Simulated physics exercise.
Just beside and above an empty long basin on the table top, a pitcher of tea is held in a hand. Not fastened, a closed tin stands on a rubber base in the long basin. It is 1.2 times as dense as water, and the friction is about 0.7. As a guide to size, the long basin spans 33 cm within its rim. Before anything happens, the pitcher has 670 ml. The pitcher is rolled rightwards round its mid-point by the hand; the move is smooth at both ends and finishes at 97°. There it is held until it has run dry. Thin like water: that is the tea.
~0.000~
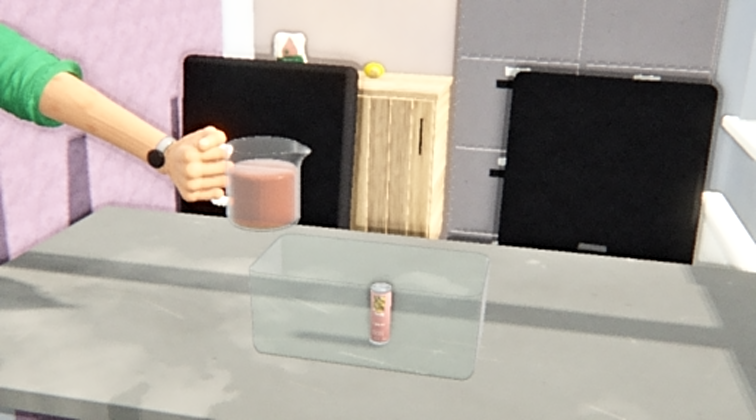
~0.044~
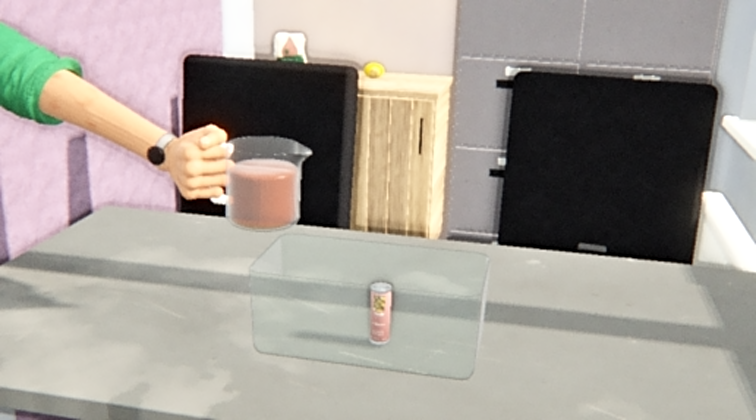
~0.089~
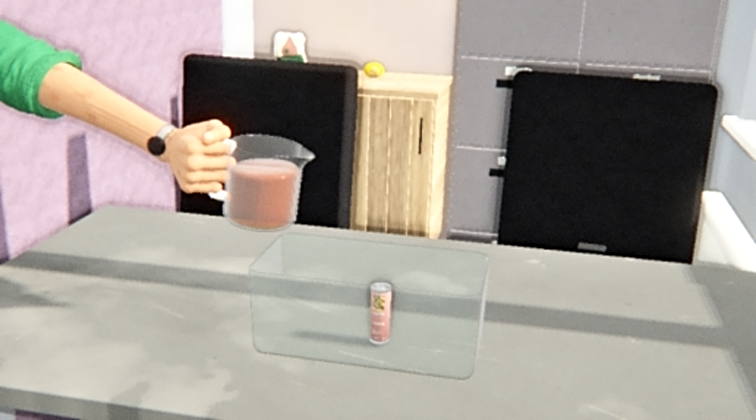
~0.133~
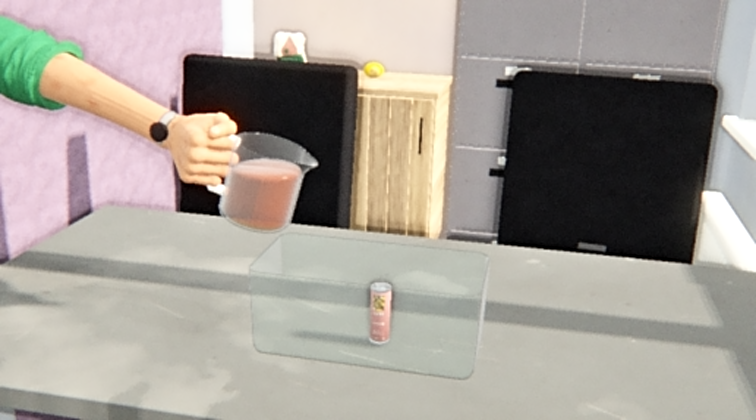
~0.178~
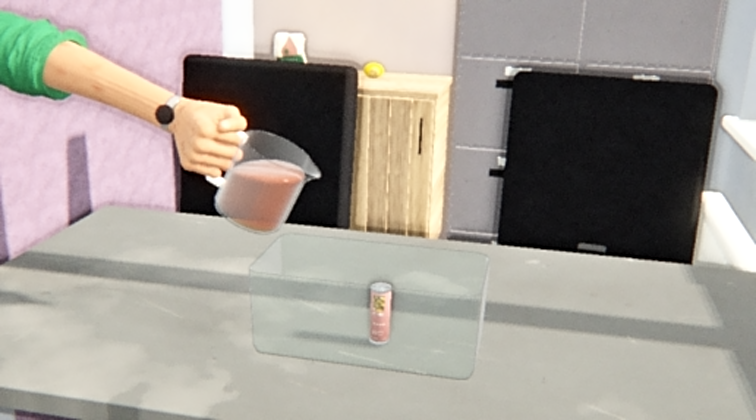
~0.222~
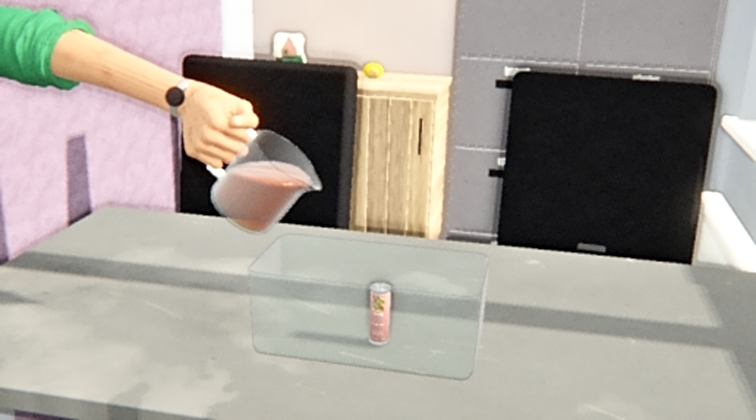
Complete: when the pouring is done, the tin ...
... is still on its feet.
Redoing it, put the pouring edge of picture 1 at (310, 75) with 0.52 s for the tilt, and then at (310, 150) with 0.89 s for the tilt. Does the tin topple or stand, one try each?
The tin overturns the first time and stays vertical the second time.
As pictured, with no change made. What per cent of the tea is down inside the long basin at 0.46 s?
I'd put it near 16 percent.
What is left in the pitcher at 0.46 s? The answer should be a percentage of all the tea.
Close to 64 percent of the liquid remains at that time.
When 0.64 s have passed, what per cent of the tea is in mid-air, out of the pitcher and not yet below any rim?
Near 12 percent.
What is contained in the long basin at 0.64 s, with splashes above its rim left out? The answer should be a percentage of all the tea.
Near 64 in a hundred.
Then, 0.46 s in, the tilt is 94° and 64 per cent is still to pour; the tin stands where it began.
Then, 0.64 s in, the tilt is 97° and 24 per cent is still to pour; the tin stands where it began.
Then, 0.82 s in, the tilt is 97° and 9 per cent is still to pour; the tin stands where it began.
Then, 1.02 s in, the tilt is 97° and 3 per cent is still to pour; the tin stands where it began.
Finally, the tin stands where it began.
